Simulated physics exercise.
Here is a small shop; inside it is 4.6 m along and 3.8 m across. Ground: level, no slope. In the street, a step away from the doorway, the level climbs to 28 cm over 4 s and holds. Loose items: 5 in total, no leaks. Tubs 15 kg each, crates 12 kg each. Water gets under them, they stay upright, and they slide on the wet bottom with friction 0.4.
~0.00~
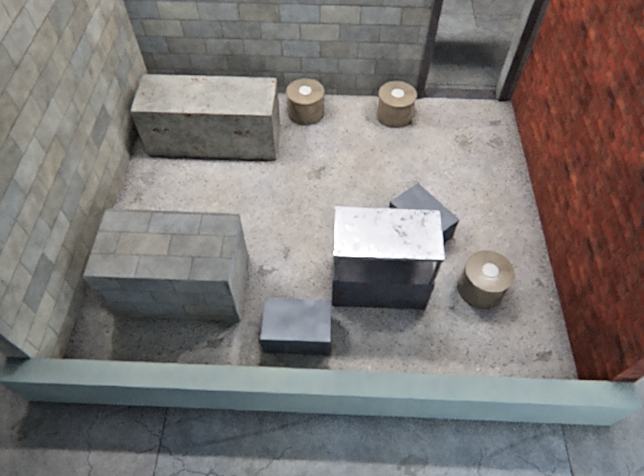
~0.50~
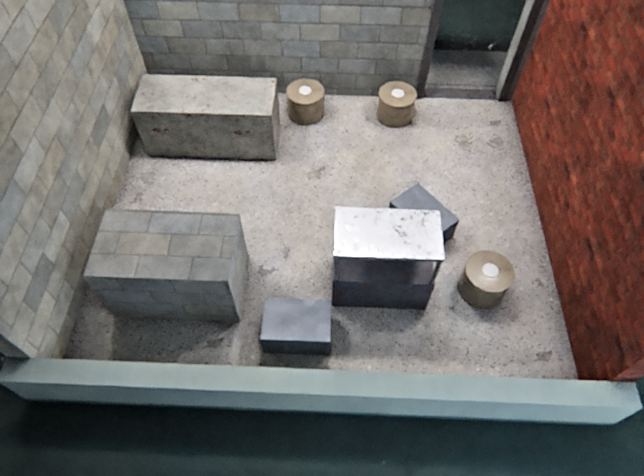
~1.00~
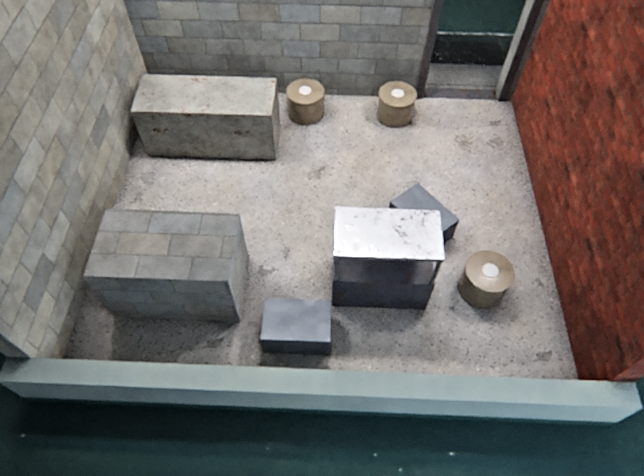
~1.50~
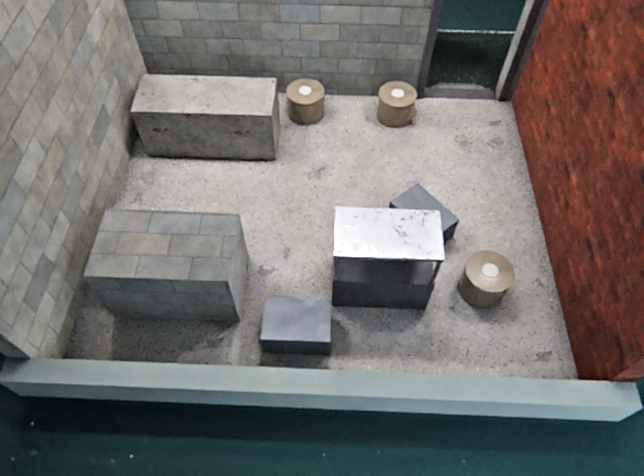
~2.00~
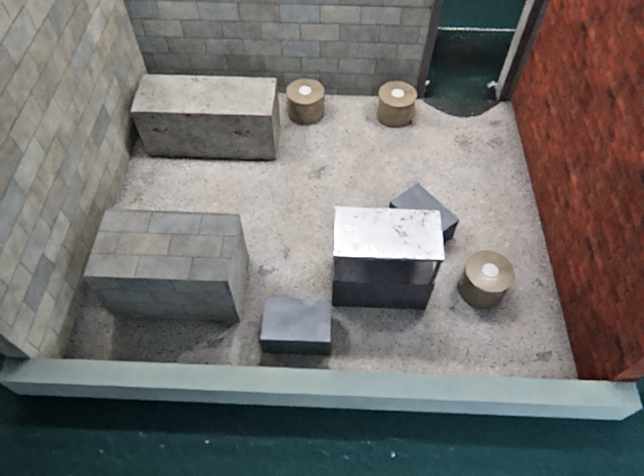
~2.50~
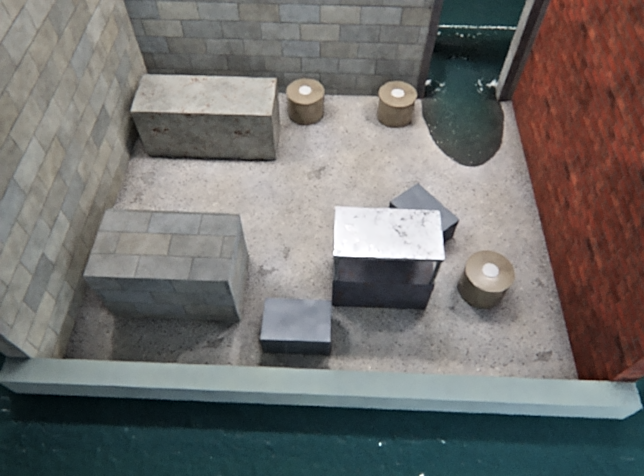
Dark green water covered the ground outside a small walled room, then slipped in through the back doorway and spread in a rounded patch across the floor, while the blocks and round tubs stayed still.
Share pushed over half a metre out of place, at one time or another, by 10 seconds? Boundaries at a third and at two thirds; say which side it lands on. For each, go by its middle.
It lands between a third and two thirds.
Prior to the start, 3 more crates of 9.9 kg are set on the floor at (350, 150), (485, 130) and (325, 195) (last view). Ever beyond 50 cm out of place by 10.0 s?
Well, it goes below, above, below.
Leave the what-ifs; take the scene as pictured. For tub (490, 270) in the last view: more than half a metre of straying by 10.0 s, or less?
Result: Exceeded.
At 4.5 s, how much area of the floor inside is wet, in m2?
That flooded area is roughly 6.5 m2.
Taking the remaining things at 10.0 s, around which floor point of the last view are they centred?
Roughly at (265, 198).
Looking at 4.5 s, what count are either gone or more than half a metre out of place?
0.
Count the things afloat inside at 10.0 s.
At that time the total is 3.
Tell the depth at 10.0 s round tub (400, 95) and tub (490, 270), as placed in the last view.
I'd estimate 4 cm for the first and 19 cm for the second.
After 3.5 s 0 of 5 are over 50 cm from their spots; 0 afloat.
After 4.5 s 0 of 5 are over 50 cm from their spots; 0 afloat.
After 7.0 s 2 of 5 are over 50 cm from their spots; 2 afloat.
After 10.0 s 2 of 5 are over 50 cm from their spots, and 3 have been at some point; 3 afloat.
